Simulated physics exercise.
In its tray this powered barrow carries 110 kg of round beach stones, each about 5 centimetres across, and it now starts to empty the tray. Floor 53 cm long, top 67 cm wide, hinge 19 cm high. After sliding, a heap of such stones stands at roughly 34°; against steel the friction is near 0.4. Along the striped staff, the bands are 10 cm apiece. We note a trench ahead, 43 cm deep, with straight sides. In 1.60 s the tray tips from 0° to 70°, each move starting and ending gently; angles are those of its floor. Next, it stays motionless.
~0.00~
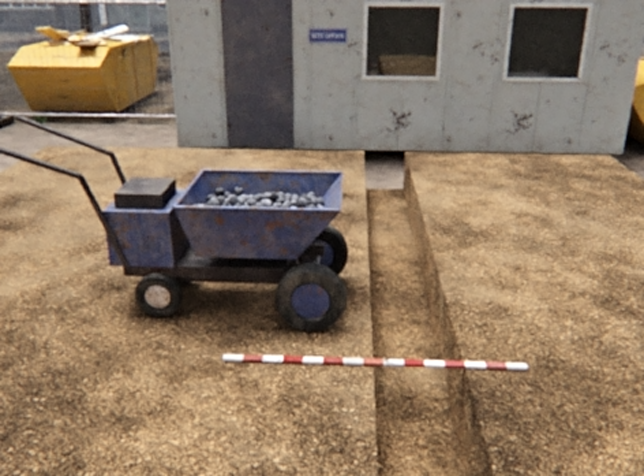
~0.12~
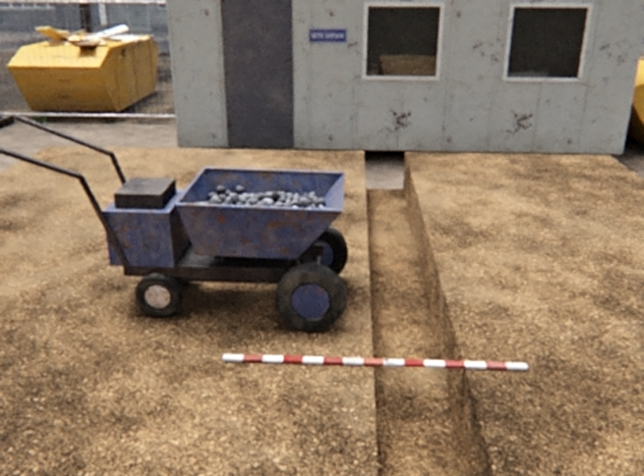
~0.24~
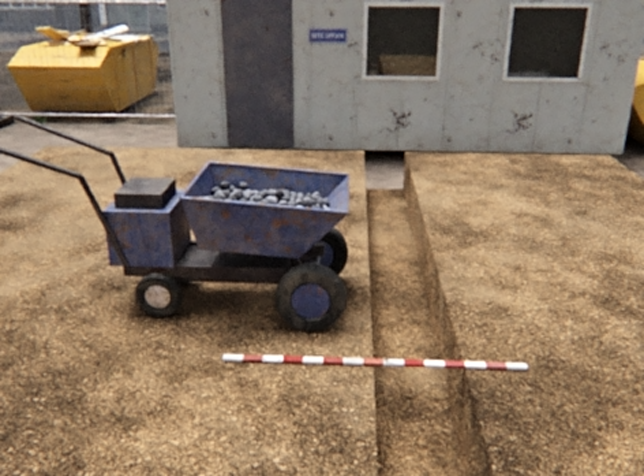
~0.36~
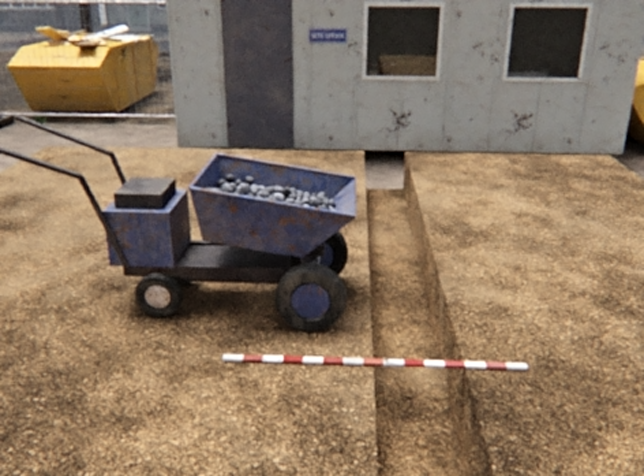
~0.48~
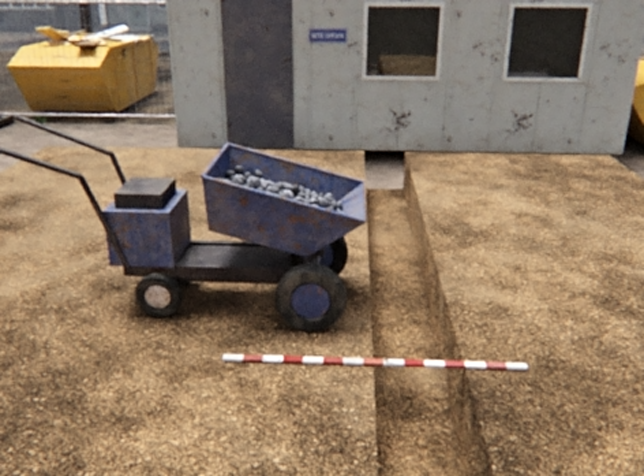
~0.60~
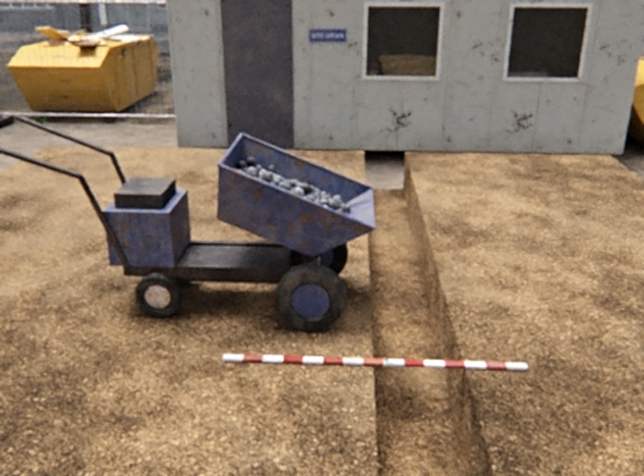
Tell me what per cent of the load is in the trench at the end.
Some 71 per cent.
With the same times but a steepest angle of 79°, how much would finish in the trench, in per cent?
Then about 75 per cent.
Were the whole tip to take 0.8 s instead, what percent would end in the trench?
It would be near 55 percent.
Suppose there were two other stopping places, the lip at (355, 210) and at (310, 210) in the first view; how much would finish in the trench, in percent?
About 45 per cent from the first spot, about 100 from the second.
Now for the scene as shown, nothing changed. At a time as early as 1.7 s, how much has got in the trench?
About 35 per cent by then.
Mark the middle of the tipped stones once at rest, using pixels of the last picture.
The stones end up centred near (427, 357).
After 1.2 s the floor is at 59°; 100 % in the tray; the foremost stones are at (412, 256).
After 1.7 s the floor is at 70°; 45 % in the tray, 37 % in the trench, 18 % past the trench; the foremost stones are at (516, 312).
After 2.0 s the floor is at 70°; 16 % in the tray, 55 % in the trench, 29 % past the trench; the foremost stones are at (584, 321).
After 4.0 s the floor is at 70°; 0 % in the tray, 71 % in the trench, 29 % past the trench; the foremost stones are at (615, 321).
